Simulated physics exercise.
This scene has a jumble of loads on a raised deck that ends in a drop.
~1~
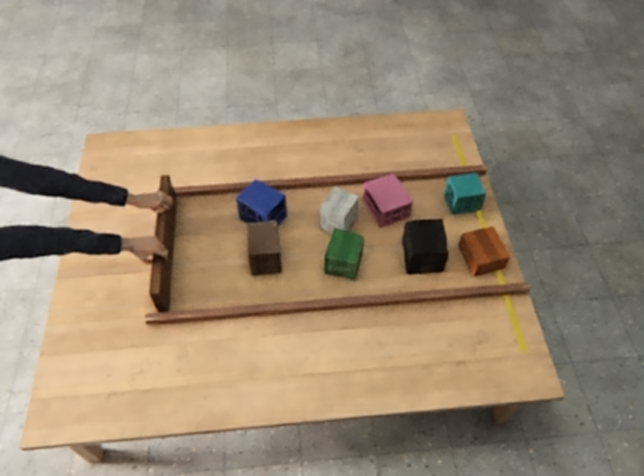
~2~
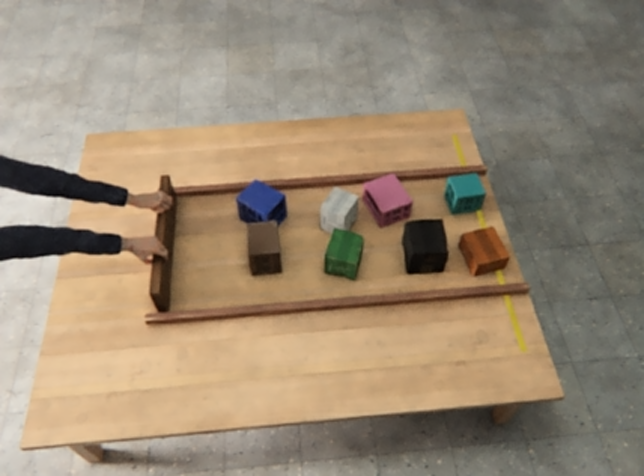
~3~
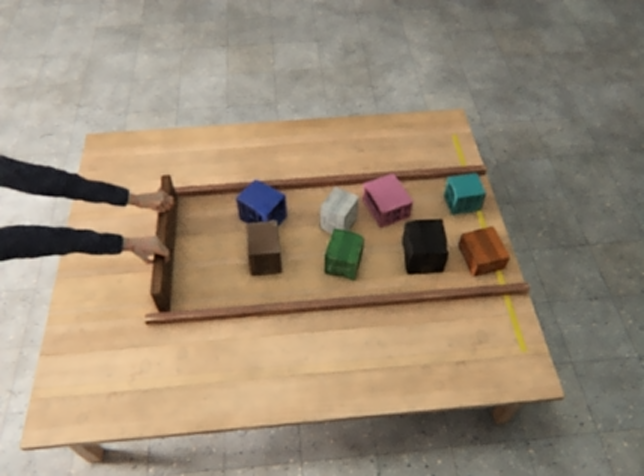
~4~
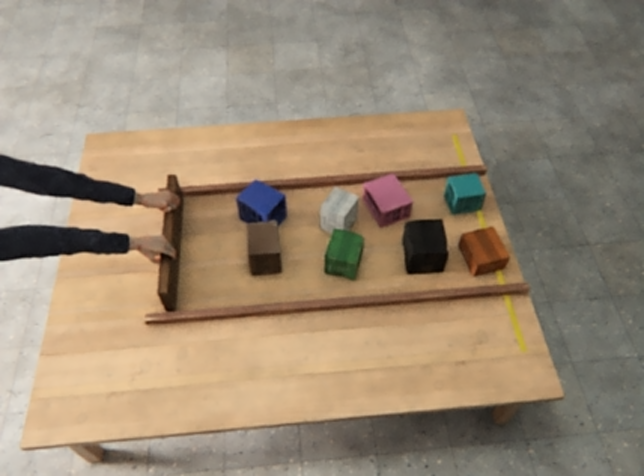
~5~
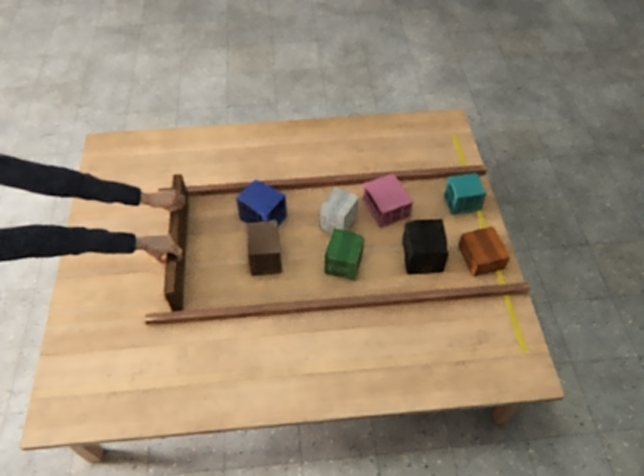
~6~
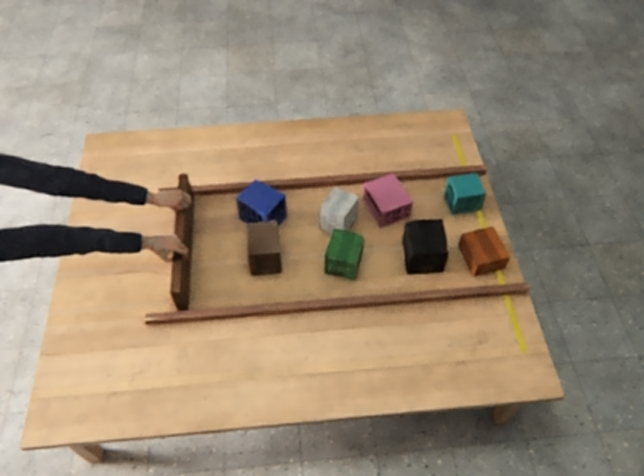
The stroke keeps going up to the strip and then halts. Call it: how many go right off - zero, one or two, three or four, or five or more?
Five or more go off.
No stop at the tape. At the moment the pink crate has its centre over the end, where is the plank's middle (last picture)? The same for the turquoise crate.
(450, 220) and (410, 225), roughly.
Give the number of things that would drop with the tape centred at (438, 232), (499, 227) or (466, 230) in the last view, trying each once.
Result per try: 3; 8; 6.
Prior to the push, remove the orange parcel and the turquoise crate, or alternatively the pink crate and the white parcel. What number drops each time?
5 and 4.
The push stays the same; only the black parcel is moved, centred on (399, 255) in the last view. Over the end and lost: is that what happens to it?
Outcome for the black parcel: It drops.
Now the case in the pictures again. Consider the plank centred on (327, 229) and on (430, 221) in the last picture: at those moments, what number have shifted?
Note: First position 5; second position 8.
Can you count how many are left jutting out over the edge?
1 of them.
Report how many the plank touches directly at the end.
The count is 1.
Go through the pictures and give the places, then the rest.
The first picture shows orange parcel (483, 251); turquoise crate (464, 194); black parcel (425, 246); plank (164, 241); tape (484, 228).
The second picture shows turquoise crate (464, 194); green box (344, 254).
The third picture shows black parcel (425, 246); blue crate (262, 207).
The fourth picture shows orange parcel (483, 251); pink crate (387, 201).
The fifth picture shows turquoise crate (464, 194); white parcel (339, 213).
The sixth picture shows orange parcel (483, 251); turquoise crate (464, 194); black parcel (425, 246); plank (183, 240); tape (484, 228).
Early on, none off yet; orange parcel at rest near (483, 251); turquoise crate at rest near (464, 194); black parcel at rest near (425, 246).
Finally, the number that fall off is five or more; lost, blue crate, green box, white parcel, pink crate, black parcel, turquoise crate and orange parcel.
